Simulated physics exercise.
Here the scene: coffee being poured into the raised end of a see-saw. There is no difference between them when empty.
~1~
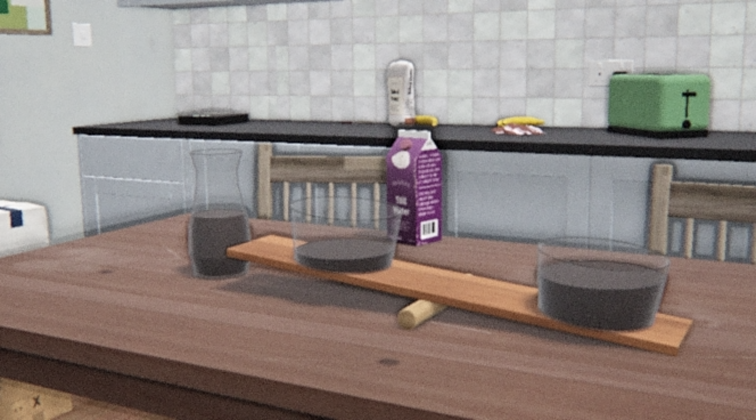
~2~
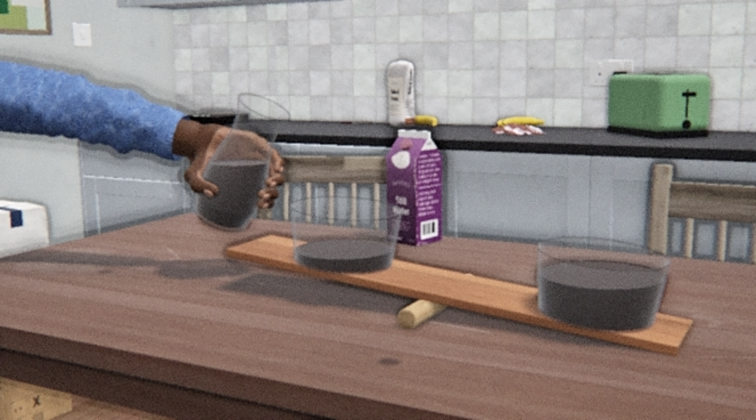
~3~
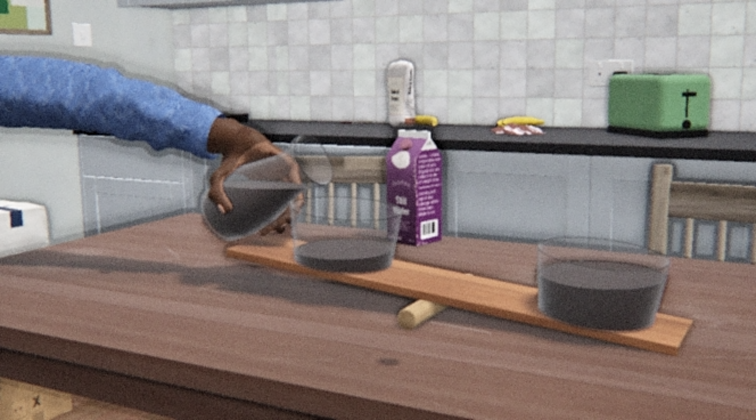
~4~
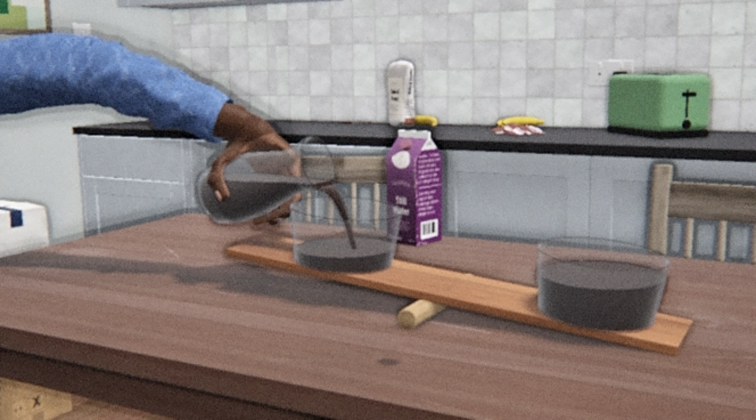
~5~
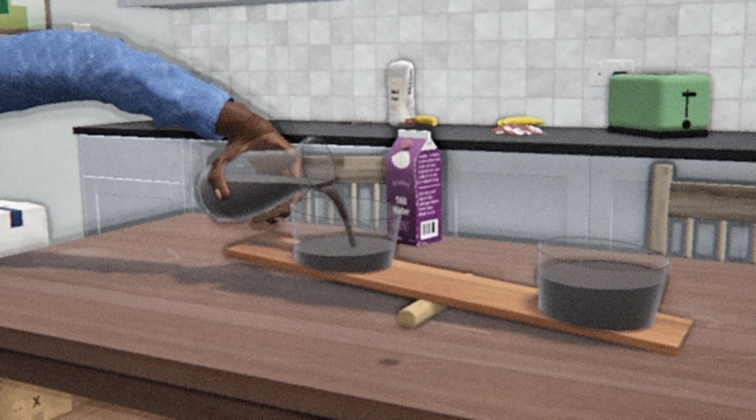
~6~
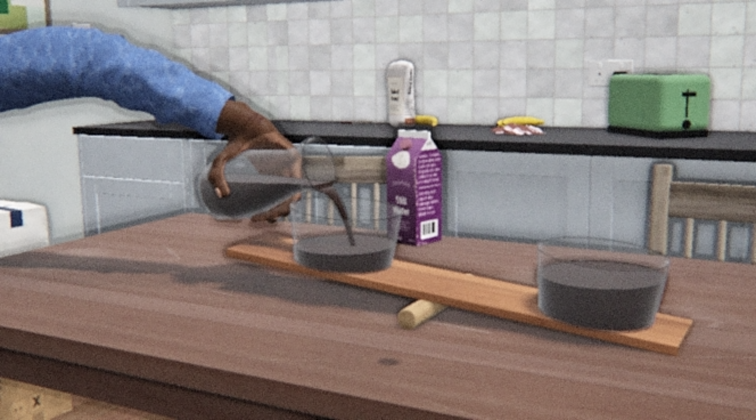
In a kitchen, a hand lifts a carafe and pours dark liquid into the left tub.
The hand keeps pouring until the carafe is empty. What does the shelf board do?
The shelf board keeps its lean.
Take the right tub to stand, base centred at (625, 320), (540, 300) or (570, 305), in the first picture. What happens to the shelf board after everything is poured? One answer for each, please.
Try one it won't budge, try two it topples over, try three it won't budge.
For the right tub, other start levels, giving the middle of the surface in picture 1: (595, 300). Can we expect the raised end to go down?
I reckon it seesaws across.
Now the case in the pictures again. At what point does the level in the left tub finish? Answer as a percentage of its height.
Looks like roughly 65 percent to me.
Shortly, the left tub is about half full; the shelf board leans as before.
Then, the left tub is about two thirds full; the shelf board leans as before.
At the finish, the left tub is about two thirds full; the shelf board leans as before.
